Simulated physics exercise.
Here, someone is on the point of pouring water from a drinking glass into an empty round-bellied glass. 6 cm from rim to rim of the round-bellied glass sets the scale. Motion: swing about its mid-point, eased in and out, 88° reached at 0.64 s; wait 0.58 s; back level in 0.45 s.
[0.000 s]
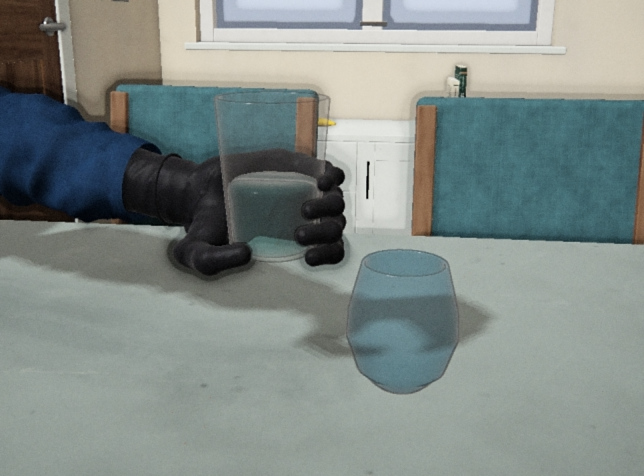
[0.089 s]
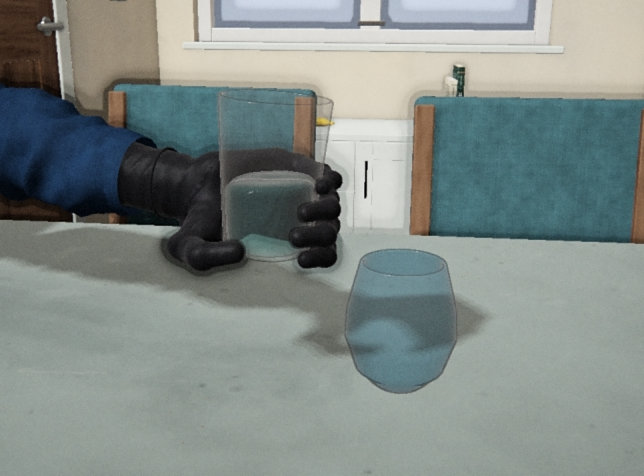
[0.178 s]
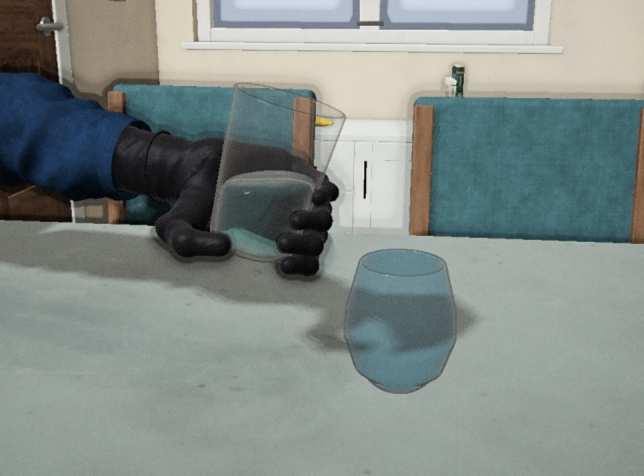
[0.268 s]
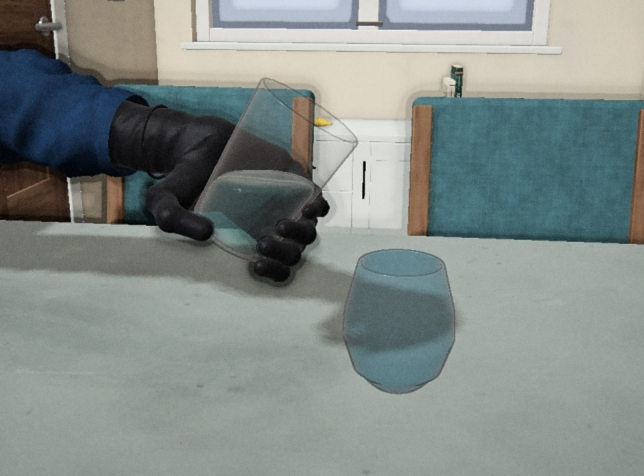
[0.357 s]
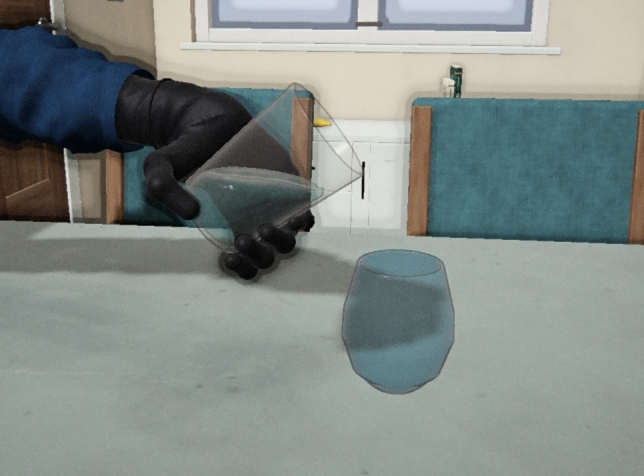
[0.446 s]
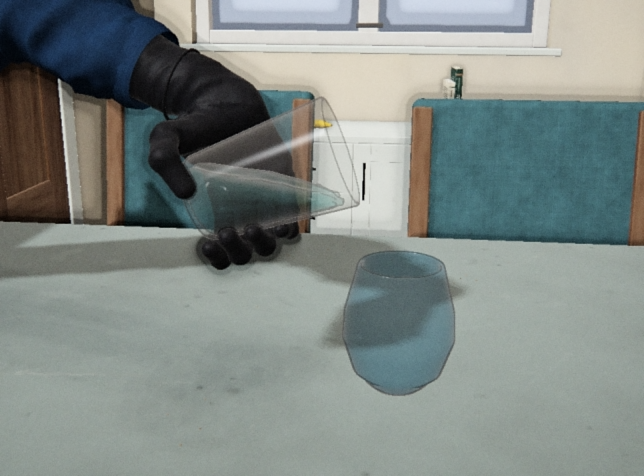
A black-gloved hand in a blue sleeve tilts a clear drinking glass of water steadily to the right above a grey table, the water sliding toward its rim, while a bluish round-bellied glass stands still nearby.
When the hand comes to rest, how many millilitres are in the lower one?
About 190 ml.
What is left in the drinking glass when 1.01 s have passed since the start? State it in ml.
Roughly 50 ml is still in it.
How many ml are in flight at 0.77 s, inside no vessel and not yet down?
It comes to some 30 ml.
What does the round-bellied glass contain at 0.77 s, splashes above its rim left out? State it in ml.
At that moment it holds close to 80 ml.
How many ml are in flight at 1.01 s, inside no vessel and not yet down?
Volume in flight: Around 10 ml.
By 0.77 s the tilt is 88° and the round-bellied glass has 80 ml, the drinking glass 100 ml, and 0 ml is on the table top.
By 1.01 s the tilt is 88° and the round-bellied glass has 155 ml, the drinking glass 45 ml, and 0 ml is on the table top.
By 1.26 s the tilt is 86° and the round-bellied glass has 185 ml, the drinking glass 25 ml, and 0 ml is on the table top.
By 1.53 s the tilt is 18° and the round-bellied glass has 190 ml, the drinking glass 20 ml, and 0 ml is on the table top.
At rest the round-bellied glass has 190 ml, the drinking glass 20 ml, and 0 ml is on the table top.
